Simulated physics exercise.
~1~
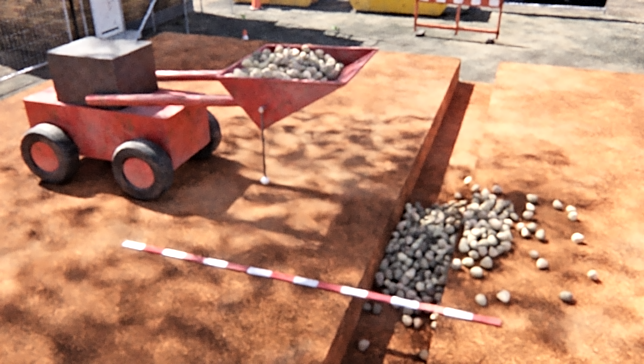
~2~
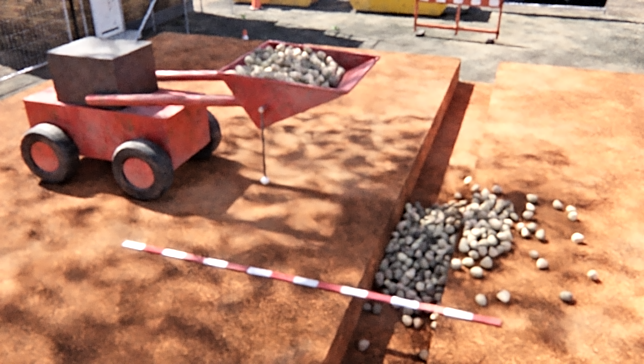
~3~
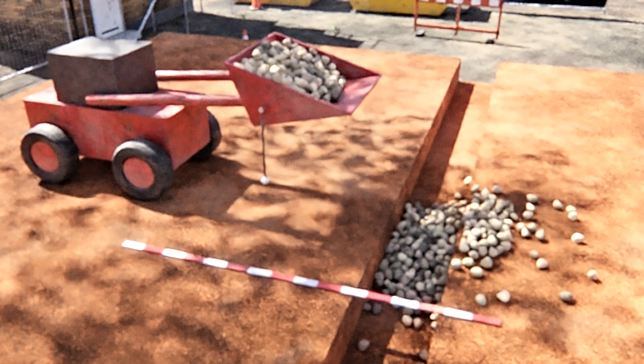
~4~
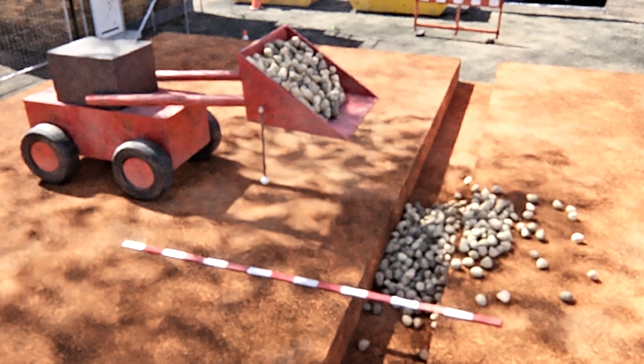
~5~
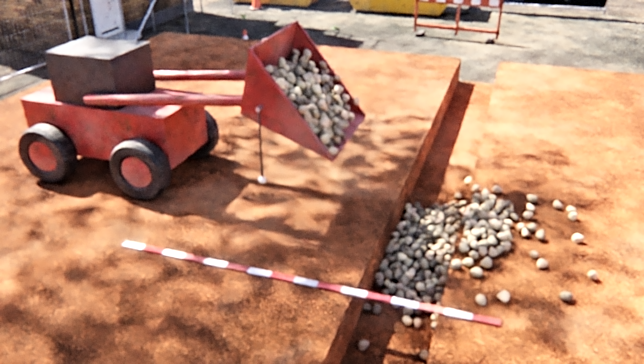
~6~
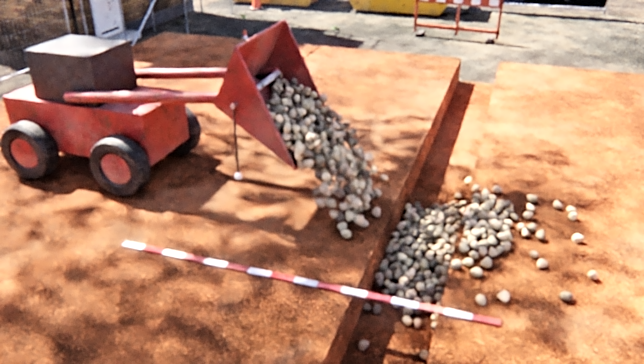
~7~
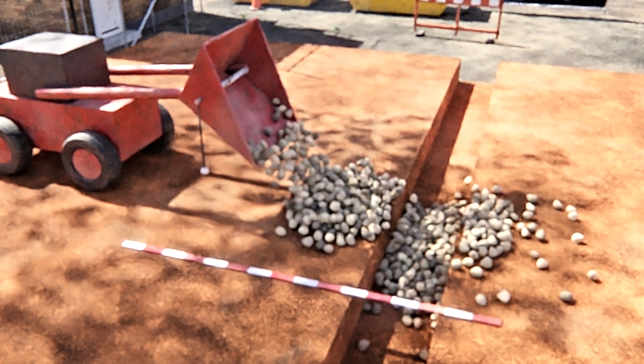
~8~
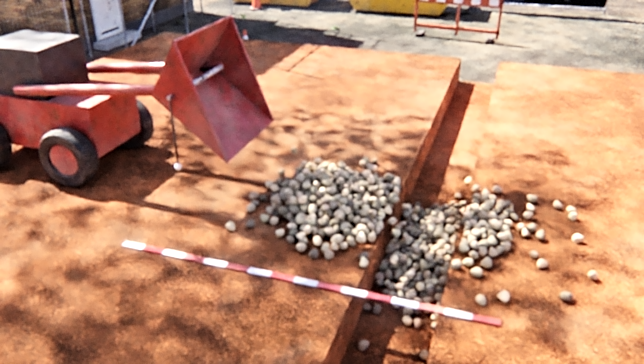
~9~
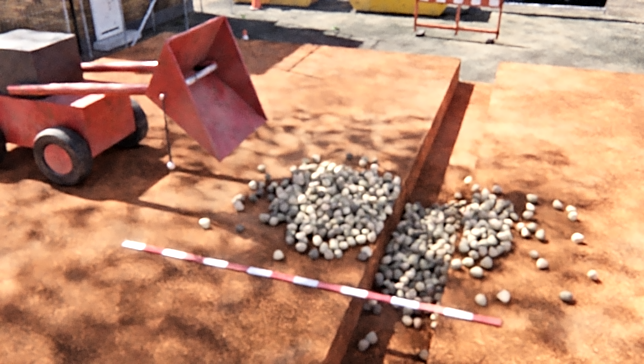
A red loader with black wheels and a dark block on its back stands at the left of an orange dirt yard, seen from above, its red bucket full of pale stones. A heap of similar stones already lies in and beyond a trench at right, with a red-and-white striped pole in front. The bucket tips steadily forward, and the stones slide towards its lip. As the loader rolls back to the left, they pour onto the ground just short of the trench. The bucket ends empty, with a new pile beside the edge and the old heap almost unchanged.
